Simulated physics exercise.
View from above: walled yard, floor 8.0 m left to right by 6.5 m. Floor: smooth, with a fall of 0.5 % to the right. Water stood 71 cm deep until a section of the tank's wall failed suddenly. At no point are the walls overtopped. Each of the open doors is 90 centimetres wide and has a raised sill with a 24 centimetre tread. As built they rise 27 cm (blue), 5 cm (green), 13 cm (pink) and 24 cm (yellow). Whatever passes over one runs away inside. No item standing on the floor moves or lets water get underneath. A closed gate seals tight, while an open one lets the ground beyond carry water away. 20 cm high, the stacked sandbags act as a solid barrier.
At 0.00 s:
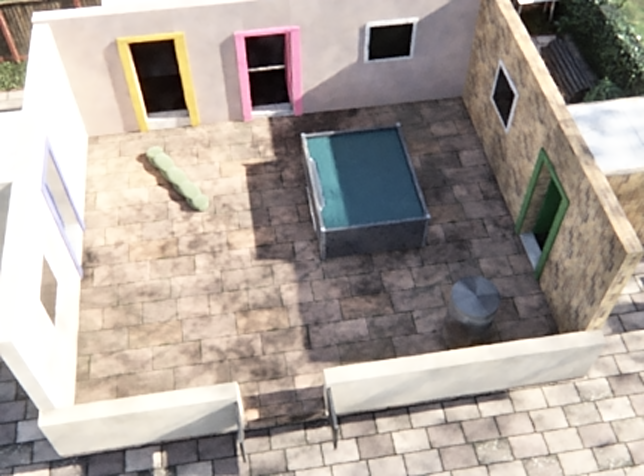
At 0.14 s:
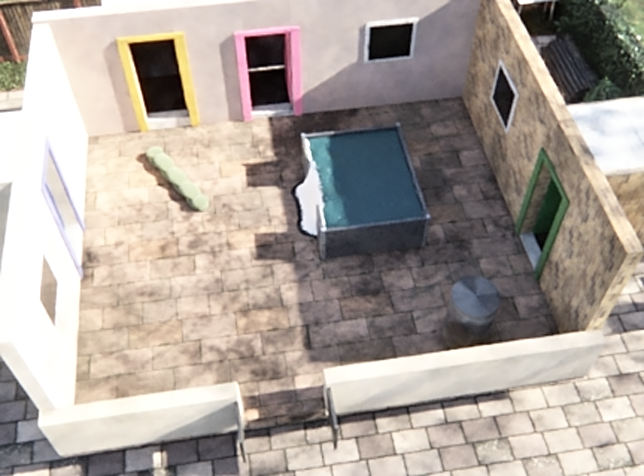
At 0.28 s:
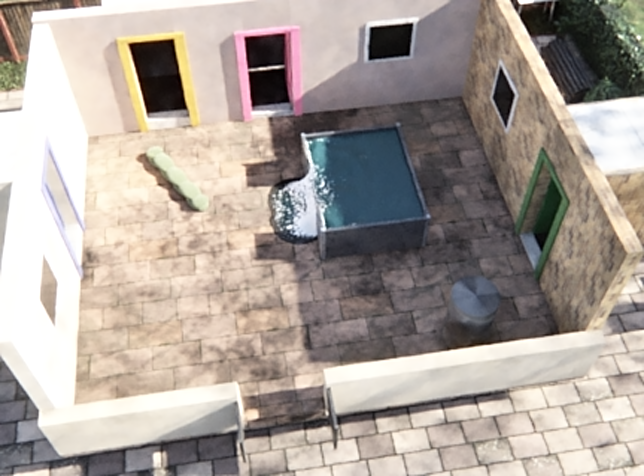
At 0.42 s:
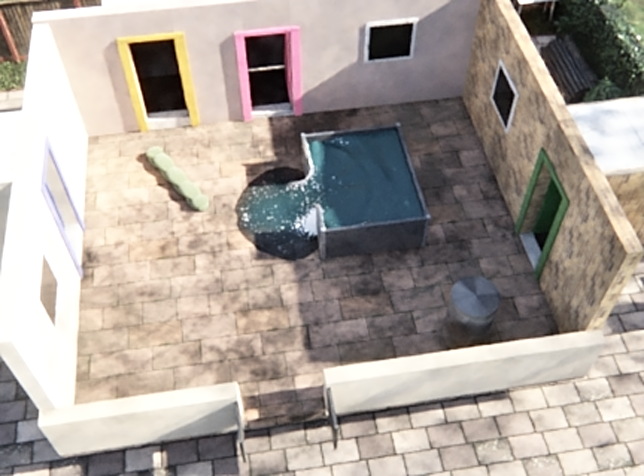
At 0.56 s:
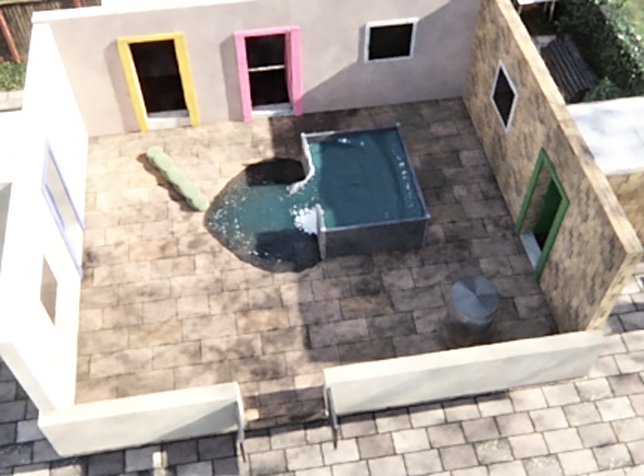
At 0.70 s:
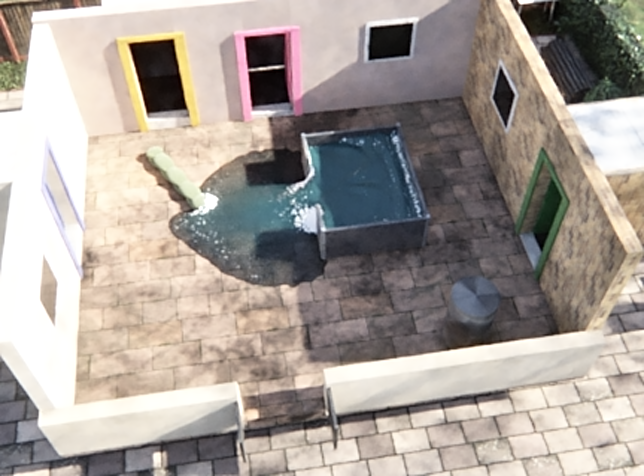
Water pours from the left side of a tank and spreads leftward across the paved yard.
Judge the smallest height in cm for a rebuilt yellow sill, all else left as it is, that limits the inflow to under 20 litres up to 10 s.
Roughly 24.5 cm at the least.
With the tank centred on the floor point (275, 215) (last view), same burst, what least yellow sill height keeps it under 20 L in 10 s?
Then roughly 9.5 cm.
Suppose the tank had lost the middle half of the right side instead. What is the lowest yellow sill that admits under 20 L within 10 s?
Then the minimum is about 9.5 cm.
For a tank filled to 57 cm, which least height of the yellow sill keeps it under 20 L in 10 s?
Roughly 18 centimetres would do it.
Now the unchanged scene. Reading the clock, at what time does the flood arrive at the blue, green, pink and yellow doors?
Blue at 1.2 seconds, green at 8.0 seconds, pink at 2.0 seconds, yellow at 1.6 seconds.
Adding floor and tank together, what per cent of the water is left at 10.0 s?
About 96 in every hundred.
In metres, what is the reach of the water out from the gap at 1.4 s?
The front is some 4.4 m out.
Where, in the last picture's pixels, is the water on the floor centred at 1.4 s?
My guess is close to (318, 209).
After 1.4 s water covers 25 % of the floor, deepest (37 cm) near (305, 212); it has not reached the yellow door.
After 3.0 s water covers 45 % of the floor, deepest (34 cm) near (74, 420); 24 cm at the yellow door, 17 litres in over its 24 cm sill.
After 10.0 s water covers 95 % of the floor, deepest (12 cm) near (444, 356); 6 cm at the yellow door, 21 litres in over its 24 cm sill.
At the yellow door as built, the water arrived by 1.6 s and peaked near 28 cm at 2.2 s.
With a sill of 22 cm, 32 litres would have come in within the 10 s; with 30 cm, 3 litres. So under 20 litres takes about 24.5 cm.
